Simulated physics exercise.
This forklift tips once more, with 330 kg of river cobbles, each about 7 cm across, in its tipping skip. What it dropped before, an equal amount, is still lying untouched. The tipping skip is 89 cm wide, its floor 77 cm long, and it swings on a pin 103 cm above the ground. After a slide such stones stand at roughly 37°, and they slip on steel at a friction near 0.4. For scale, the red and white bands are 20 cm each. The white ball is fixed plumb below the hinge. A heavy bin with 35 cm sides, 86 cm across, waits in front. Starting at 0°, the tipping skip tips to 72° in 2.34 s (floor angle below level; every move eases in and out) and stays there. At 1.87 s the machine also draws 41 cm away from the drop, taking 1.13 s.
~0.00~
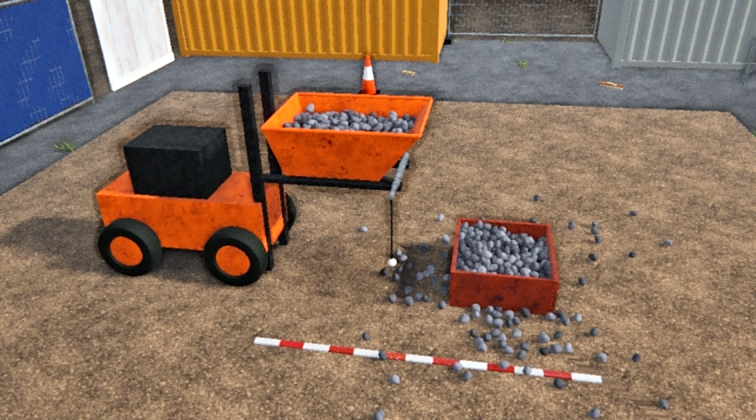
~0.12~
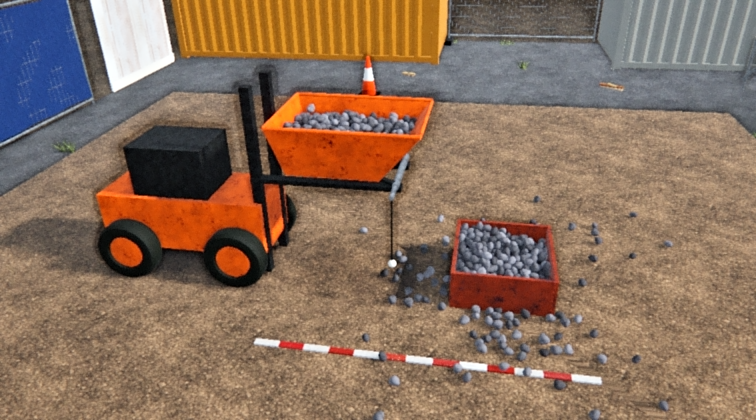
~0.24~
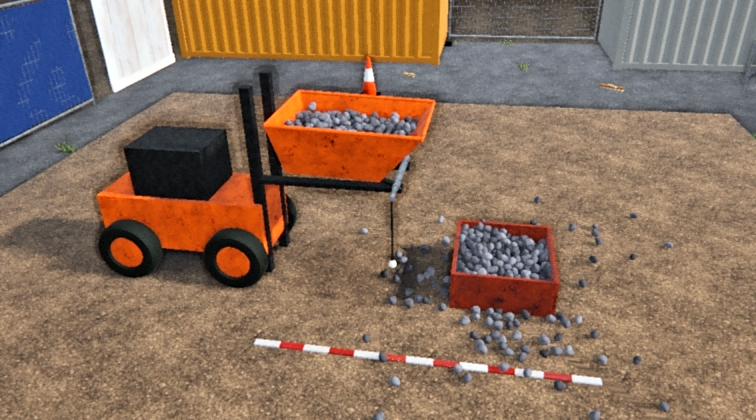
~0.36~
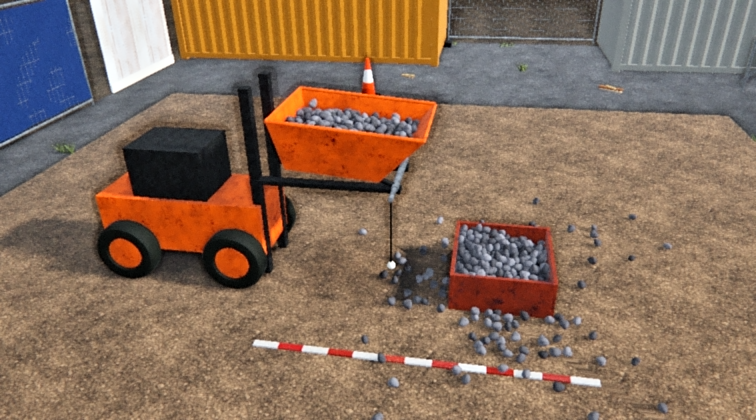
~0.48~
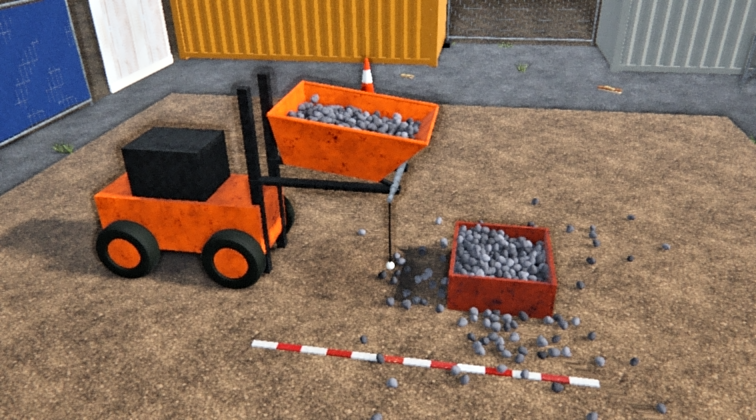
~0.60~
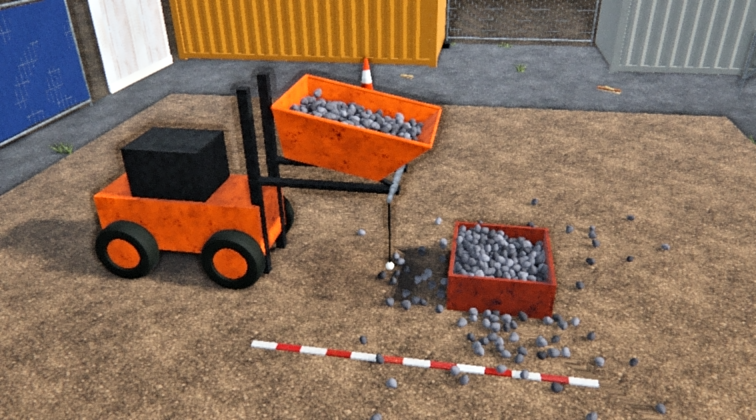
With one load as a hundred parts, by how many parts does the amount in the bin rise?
Roughly 44 per cent of a load more.
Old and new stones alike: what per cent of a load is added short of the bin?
About 30 per cent.
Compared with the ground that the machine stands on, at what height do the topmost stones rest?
About 54 cm above it.
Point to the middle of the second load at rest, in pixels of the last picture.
Near (485, 274).
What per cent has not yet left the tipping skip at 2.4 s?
About 35 per cent.
After 1.8 s the floor is at 61°; in per cent of one load, 100 in the tipping skip, 5 short of the bin, 81 in the bin, 14 beside or beyond the bin; the foremost stones are at (623, 266).
After 2.4 s the floor is at 72°; in per cent of one load, 36 in the tipping skip, 10 short of the bin, 128 in the bin, 26 beside or beyond the bin; the foremost stones are at (623, 266).
After 3.5 s the floor is at 72°; in per cent of one load, 1 in the tipping skip, 34 short of the bin, 126 in the bin, 38 beside or beyond the bin; the foremost stones are at (649, 288).
After 5.8 s the floor is at 72°; in per cent of one load, 0 in the tipping skip, 36 short of the bin, 125 in the bin, 38 beside or beyond the bin; the foremost stones are at (651, 288). Net gain in the bin, 44.
